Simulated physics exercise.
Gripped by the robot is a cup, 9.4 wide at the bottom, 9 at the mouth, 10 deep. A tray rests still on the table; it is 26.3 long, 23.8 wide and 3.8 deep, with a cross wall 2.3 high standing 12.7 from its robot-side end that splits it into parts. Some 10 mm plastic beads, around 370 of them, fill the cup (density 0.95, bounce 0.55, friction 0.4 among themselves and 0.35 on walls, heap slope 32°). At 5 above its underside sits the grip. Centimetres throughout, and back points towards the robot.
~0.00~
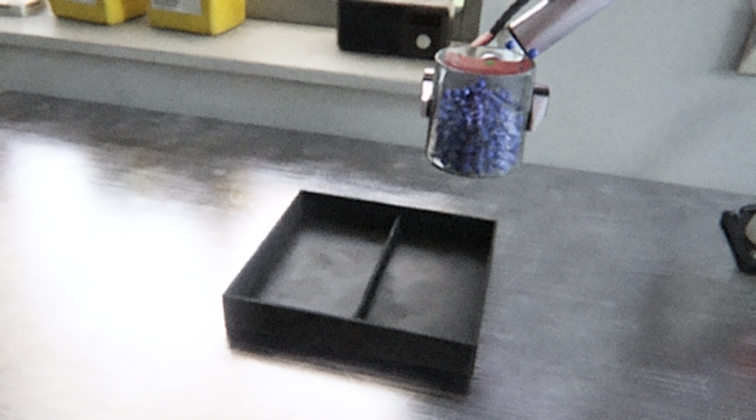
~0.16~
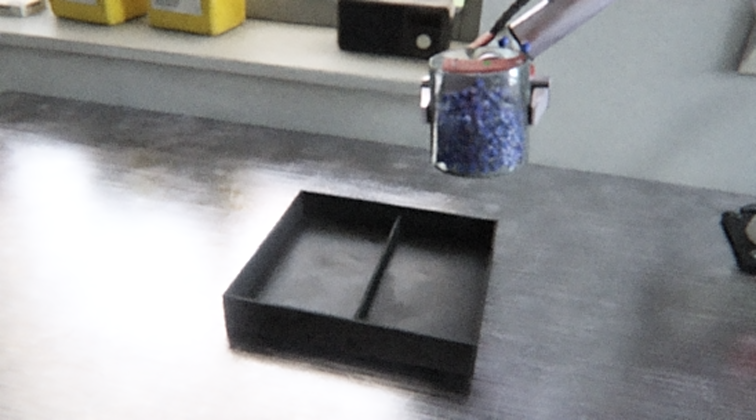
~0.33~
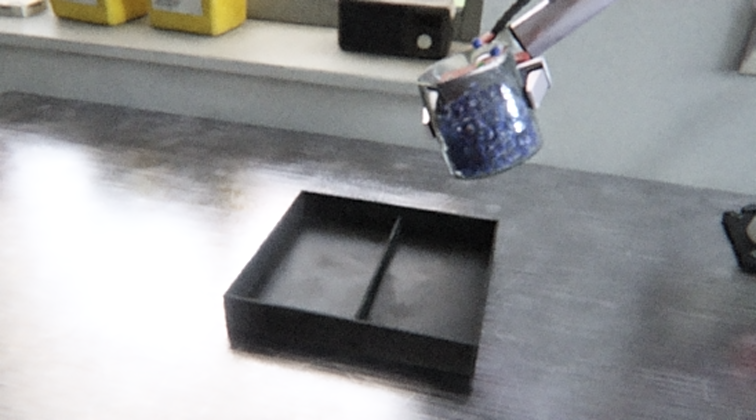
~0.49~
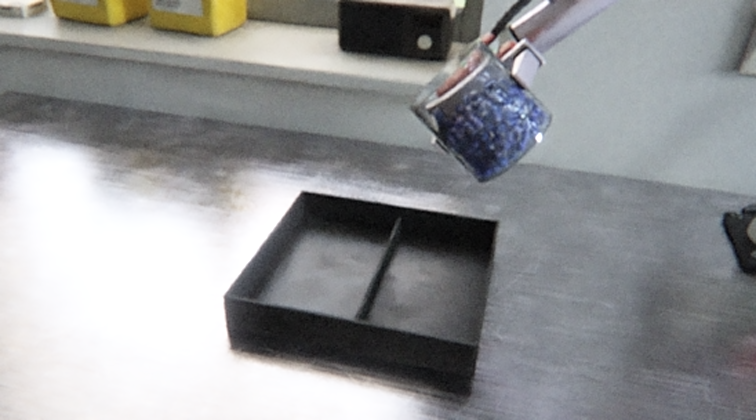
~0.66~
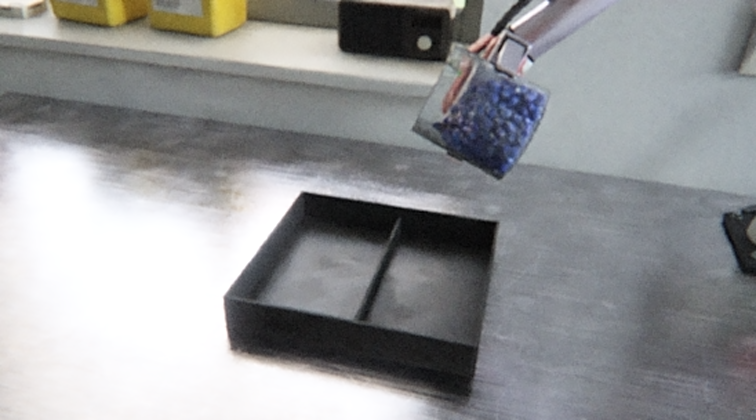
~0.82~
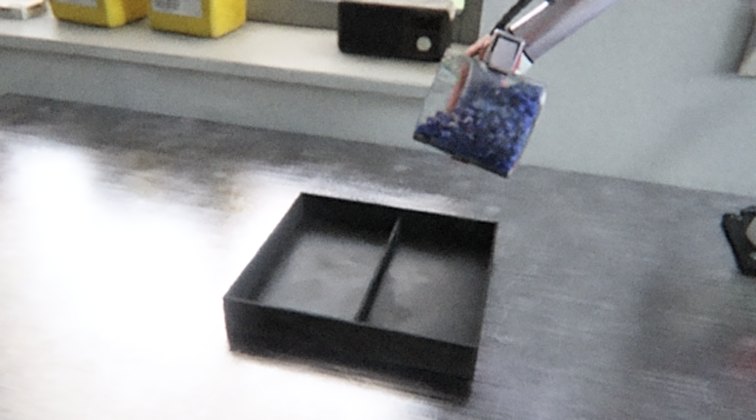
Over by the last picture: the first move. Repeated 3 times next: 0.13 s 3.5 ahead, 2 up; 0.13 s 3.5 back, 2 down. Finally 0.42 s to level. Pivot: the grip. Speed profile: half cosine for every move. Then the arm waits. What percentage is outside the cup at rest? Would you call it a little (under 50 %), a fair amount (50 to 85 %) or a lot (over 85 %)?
I would call it a fair amount, 50 to 85 %.
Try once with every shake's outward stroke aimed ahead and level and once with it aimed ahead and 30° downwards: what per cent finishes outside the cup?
You'd get some 45 per cent with the first setting and some 25 per cent with the second.
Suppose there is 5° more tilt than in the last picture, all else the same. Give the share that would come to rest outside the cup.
In that case some 70 per cent.
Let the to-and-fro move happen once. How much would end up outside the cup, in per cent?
I'd expect close to 25 per cent then.
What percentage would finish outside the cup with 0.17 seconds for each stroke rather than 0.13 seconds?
I'd expect close to 35 per cent then.
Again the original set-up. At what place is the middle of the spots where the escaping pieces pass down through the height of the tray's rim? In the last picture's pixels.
Around (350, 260).
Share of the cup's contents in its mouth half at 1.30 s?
Some 70 percent is in that half.
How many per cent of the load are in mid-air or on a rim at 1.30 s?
Roughly 8 per cent.
After 1.30 s, tilted 75° forward, highest piece 24 above the table; 255 in the cup, 80 in the far-side part, 9 in the robot-side part, 29 in flight or on a rim.
After 1.78 s, tilted 46° forward, highest piece 24 above the table; 185 in the far-side part, 149 in the cup, 33 in the robot-side part, 4 on the table or floor, 2 in flight or on a rim.
After 2.22 s, level, highest piece 23 above the table; 189 in the far-side part, 148 in the cup, 32 in the robot-side part, 4 on the table or floor.
After 3.27 s, level, highest piece 23 above the table; 189 in the far-side part, 148 in the cup, 32 in the robot-side part, 4 on the table or floor.
At rest, 189 in the far-side part, 148 in the cup, 32 in the robot-side part, 4 on the table or floor. That is 60 % outside the cup.
